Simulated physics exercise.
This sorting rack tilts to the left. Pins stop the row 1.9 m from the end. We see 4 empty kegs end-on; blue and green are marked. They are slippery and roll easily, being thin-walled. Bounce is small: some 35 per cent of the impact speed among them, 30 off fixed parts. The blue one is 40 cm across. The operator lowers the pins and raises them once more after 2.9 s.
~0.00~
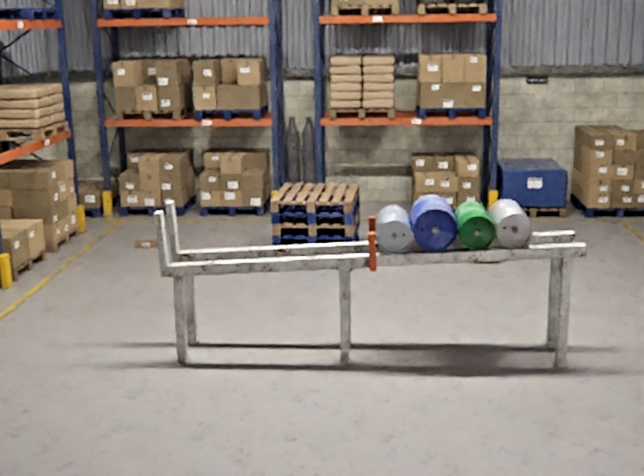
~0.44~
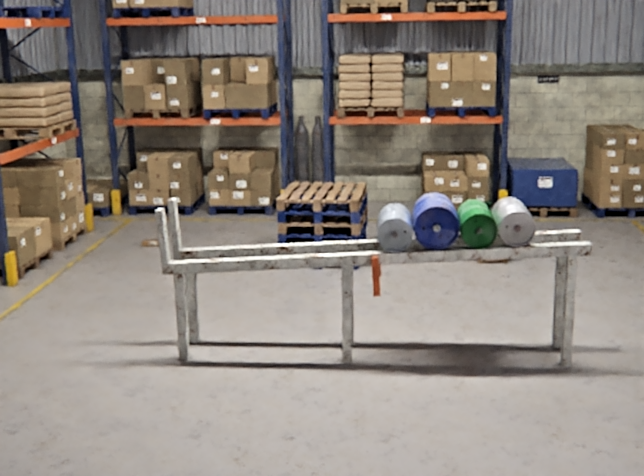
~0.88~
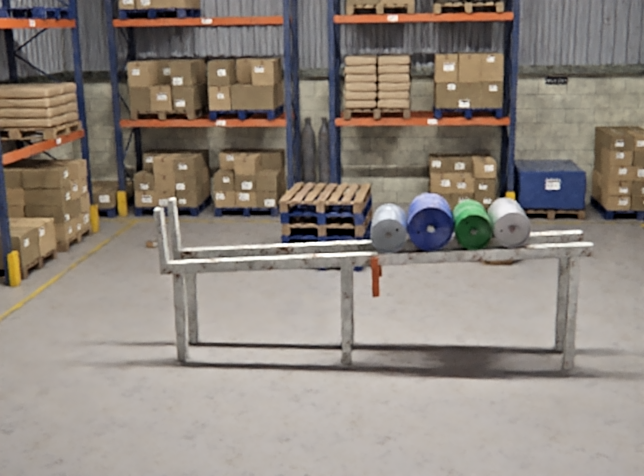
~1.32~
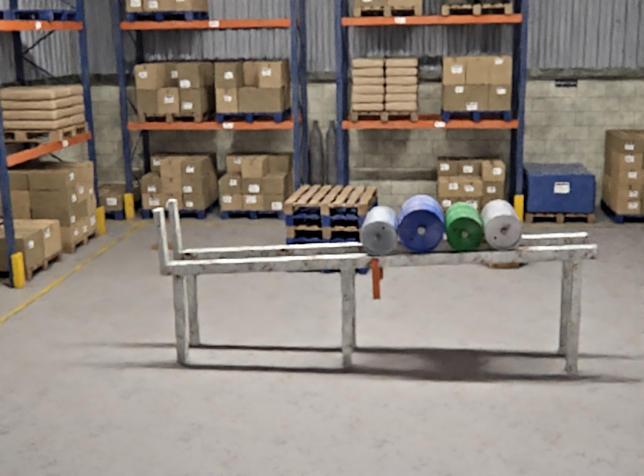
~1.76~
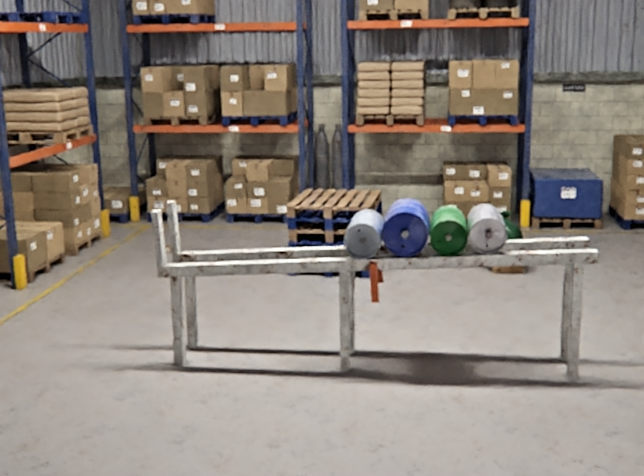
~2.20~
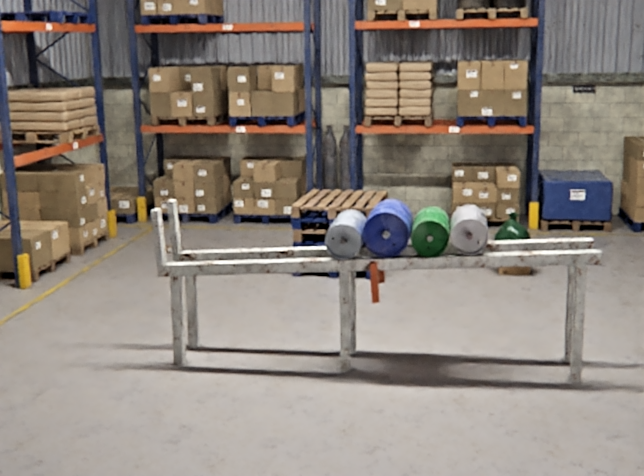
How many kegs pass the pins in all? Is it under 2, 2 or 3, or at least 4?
The answer is 2 or 3, which leaves 1 of 4.
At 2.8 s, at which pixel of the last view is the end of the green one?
At about (395, 240).
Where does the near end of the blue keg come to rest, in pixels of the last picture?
Around (219, 241).
Then, 2.5 s in, blue is on the rails, 5 cm below the pins, rolling left; green is on the rails, 35 cm above the pins, rolling left; 2 of 4 have passed.
Then, 2.8 s in, blue is on the rails, 15 cm below the pins, rolling left; green is on the rails, 20 cm above the pins, rolling left; 2 of 4 have passed.
Then, 3.2 s in, blue is on the rails, 40 cm below the pins, rolling left; green is in the air, 10 cm above the pins, rolling left; 2 of 4 have passed.
Then, 3.6 s in, blue is on the rails, 65 cm below the pins, rolling left; green is on the rails, 10 cm below the pins, rolling left; 3 of 4 have passed.
In the end (5.5 s), blue is on the rails, 130 cm below the pins; green is on the rails, 95 cm below the pins; 3 of 4 have passed.
